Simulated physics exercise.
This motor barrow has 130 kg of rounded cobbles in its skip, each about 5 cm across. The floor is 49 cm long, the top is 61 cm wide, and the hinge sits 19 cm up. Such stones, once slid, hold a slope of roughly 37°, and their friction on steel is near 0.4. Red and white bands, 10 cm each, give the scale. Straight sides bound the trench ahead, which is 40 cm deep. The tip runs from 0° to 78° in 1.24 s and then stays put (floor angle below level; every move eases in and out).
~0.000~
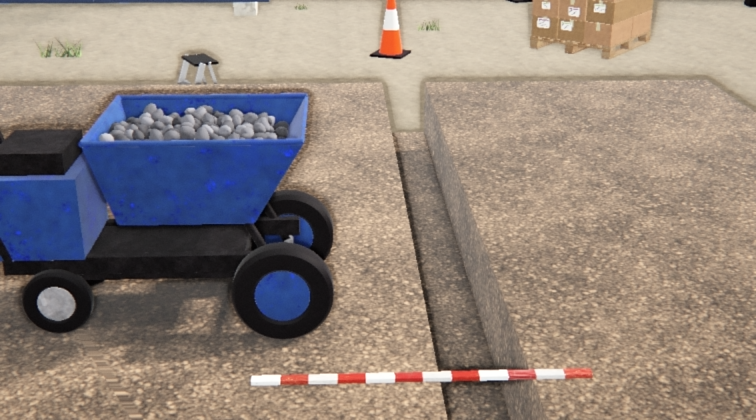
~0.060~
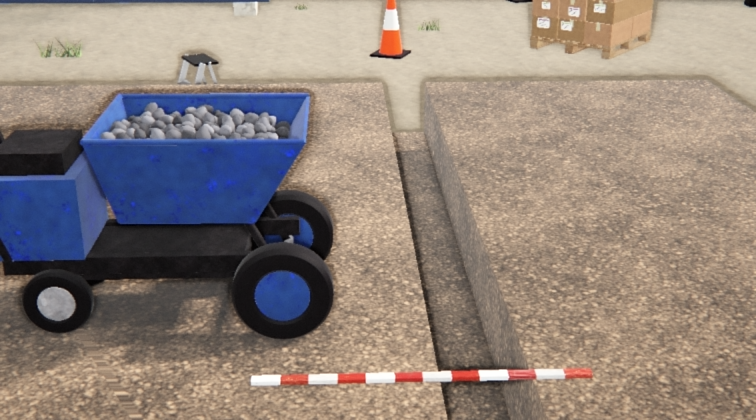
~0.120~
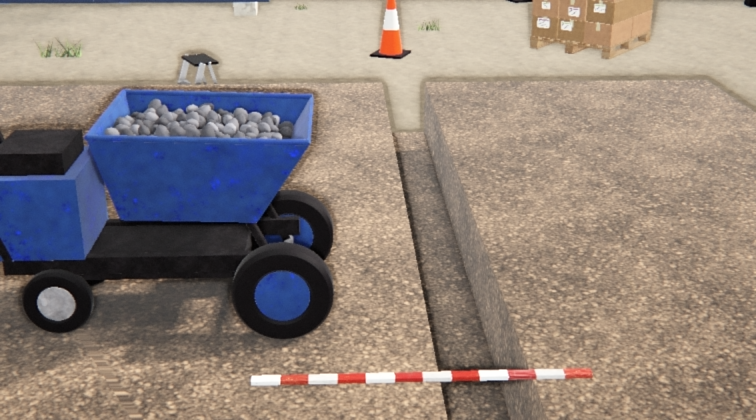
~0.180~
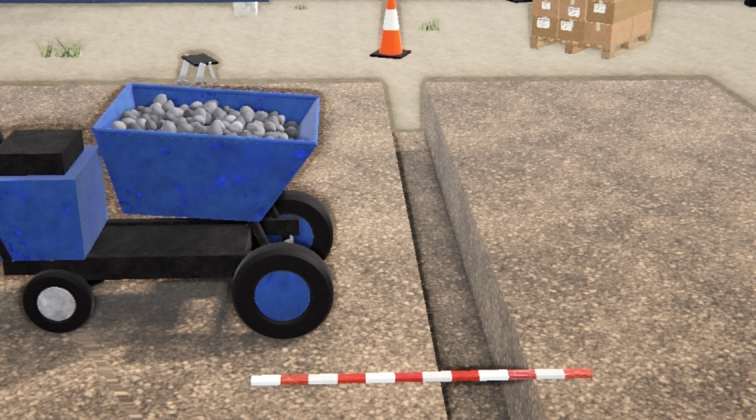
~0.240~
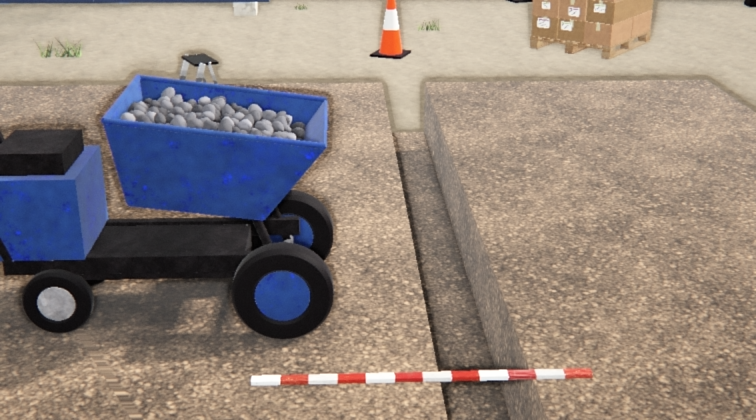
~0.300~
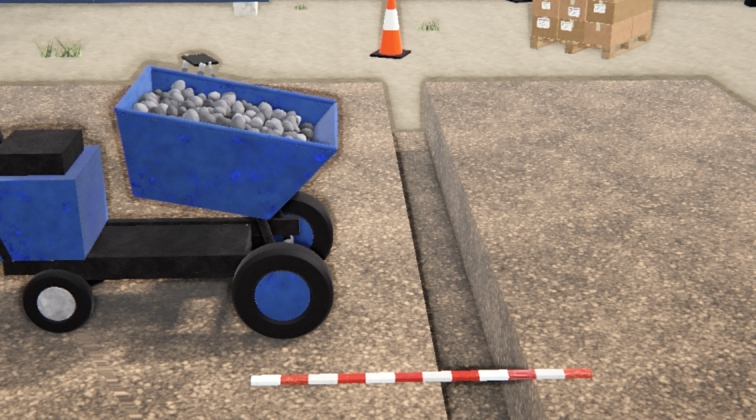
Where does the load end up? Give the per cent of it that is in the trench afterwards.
Some 75 per cent of it.
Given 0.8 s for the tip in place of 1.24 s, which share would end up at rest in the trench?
About 60 percent, I'd say.
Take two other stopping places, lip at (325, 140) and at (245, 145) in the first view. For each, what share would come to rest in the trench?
From the first spot near 60, from the second near 90 per cent.
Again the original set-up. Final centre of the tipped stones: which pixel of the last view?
The resting stones are centred at roughly (479, 359).
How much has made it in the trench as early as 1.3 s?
Some 35 per cent of the load by that point.
After 0.9 s the floor is at 66°; 99 % in the skip, 1 % in the trench; the foremost stones are at (449, 221).
After 1.3 s the floor is at 78°; 51 % in the skip, 33 % in the trench, 17 % past the trench; the foremost stones are at (606, 287).
After 1.7 s the floor is at 78°; 23 % in the skip, 52 % in the trench, 25 % past the trench; the foremost stones are at (715, 269).
After 3.6 s the floor is at 78°; 0 % in the skip, 75 % in the trench, 25 % past the trench; the foremost stones are past the picture's edge.
